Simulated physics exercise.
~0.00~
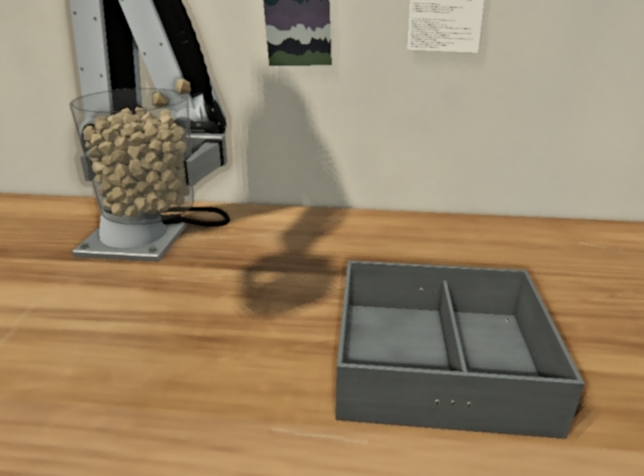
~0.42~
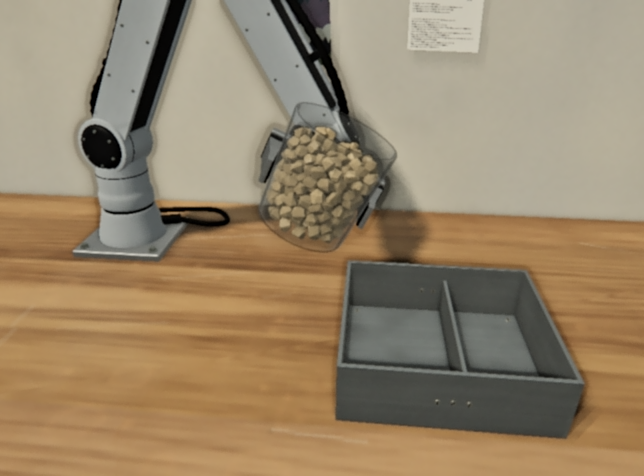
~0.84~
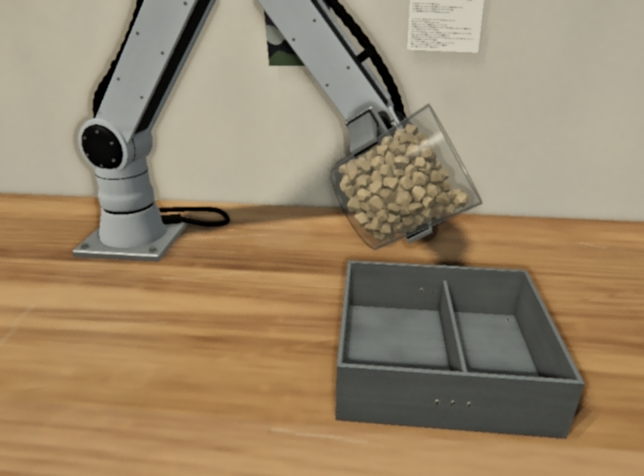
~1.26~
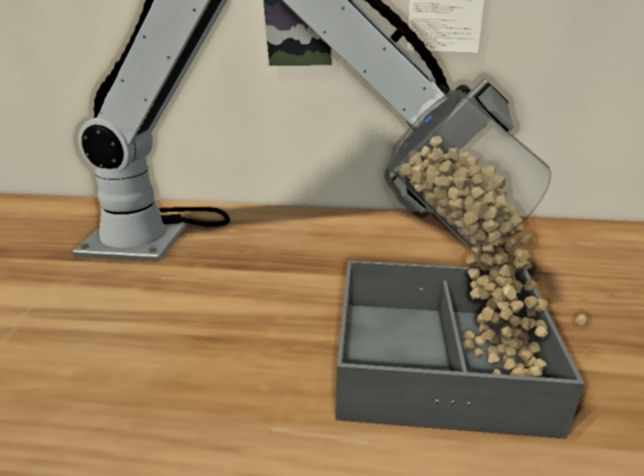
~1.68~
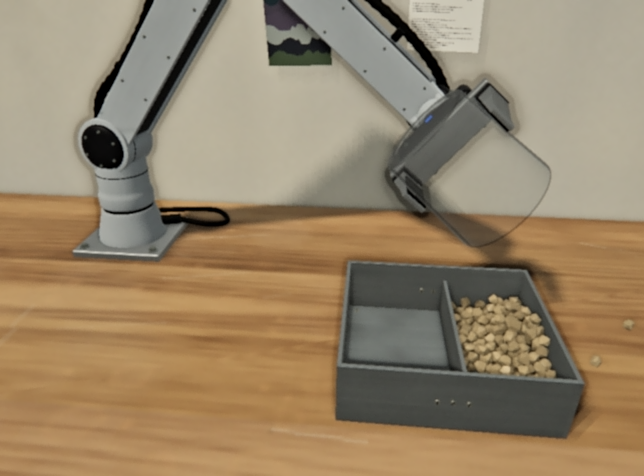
A robot arm carries a clear beaker right and pours its pebbles into the box's right compartment.
